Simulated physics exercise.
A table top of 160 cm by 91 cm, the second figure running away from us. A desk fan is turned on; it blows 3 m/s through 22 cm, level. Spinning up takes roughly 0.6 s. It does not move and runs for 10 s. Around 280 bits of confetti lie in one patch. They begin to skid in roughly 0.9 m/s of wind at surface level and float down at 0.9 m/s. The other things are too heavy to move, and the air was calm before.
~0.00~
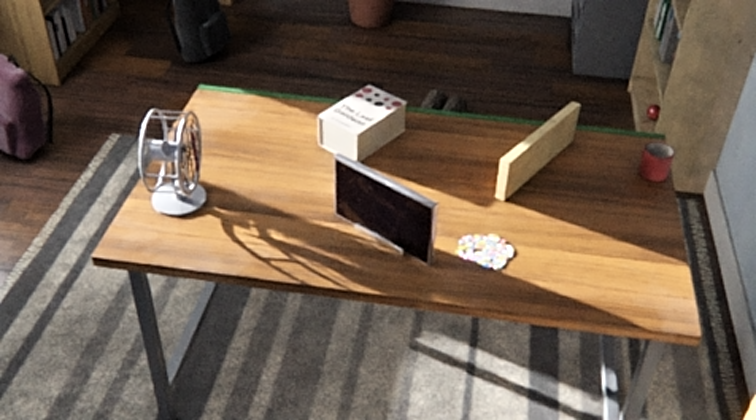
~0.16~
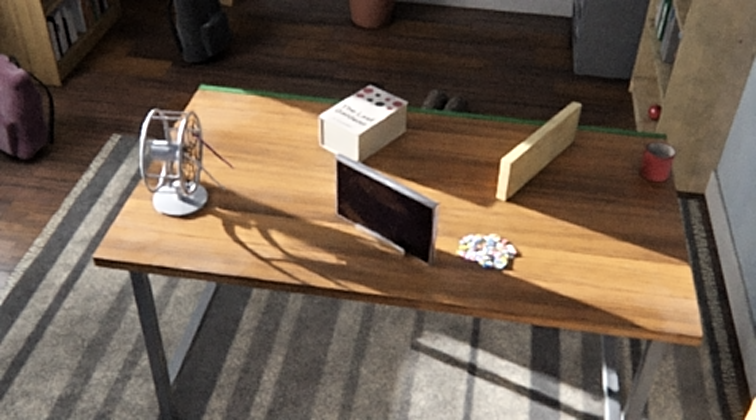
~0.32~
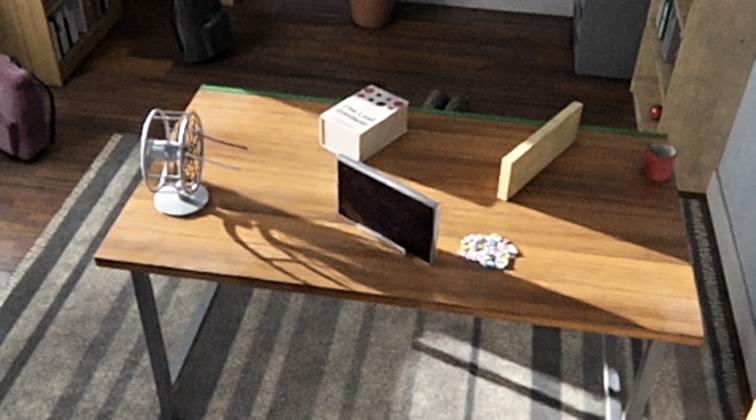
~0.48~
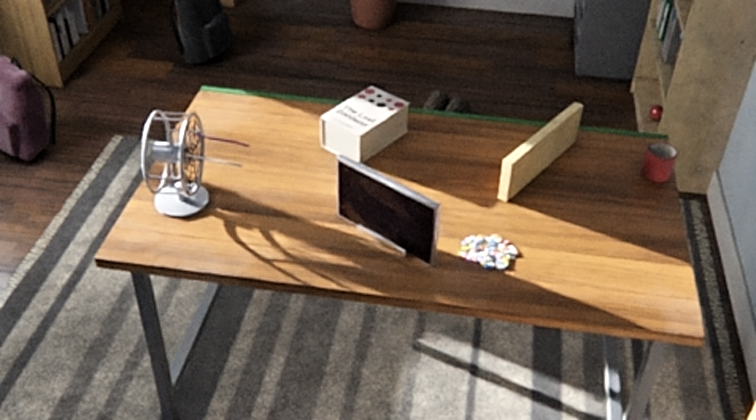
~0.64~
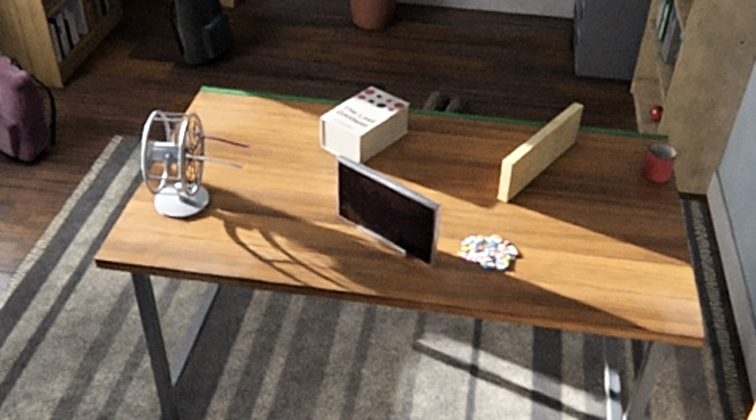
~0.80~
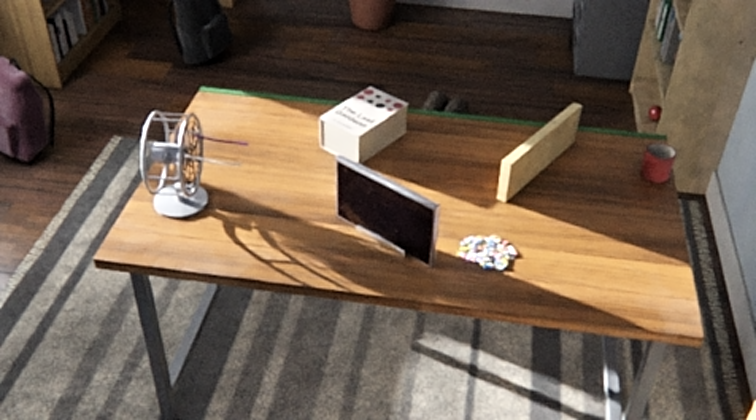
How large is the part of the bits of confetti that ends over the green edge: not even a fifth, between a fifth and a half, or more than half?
By then less than a fifth are over the green edge.
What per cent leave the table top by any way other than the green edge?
Some 30 per cent.
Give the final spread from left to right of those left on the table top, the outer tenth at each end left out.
About 20 cm.
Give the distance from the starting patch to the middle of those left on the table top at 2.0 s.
Roughly 0 cm.
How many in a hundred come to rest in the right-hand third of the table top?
Near 30 %.
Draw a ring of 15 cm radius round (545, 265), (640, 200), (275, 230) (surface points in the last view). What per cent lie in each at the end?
In turn about 30 %, 0 %, 0 %.
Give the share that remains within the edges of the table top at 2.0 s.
Near 100 %.
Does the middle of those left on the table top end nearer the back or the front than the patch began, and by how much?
To the front, by about 5 cm.
After 2.0 s, 0 % are over the green edge; the middle of those still in play is near (490, 256); 1 % have settled or left.
After 3.2 s, 0 % are over the green edge; the middle of those still in play is near (494, 261); 9 % have settled or left.
After 5.5 s, 0 % are over the green edge; the middle of those still in play is near (490, 263); 34 % have settled or left.
After 10.0 s, at the end, 0 % are over the green edge; the middle of those still in play is near (485, 264).
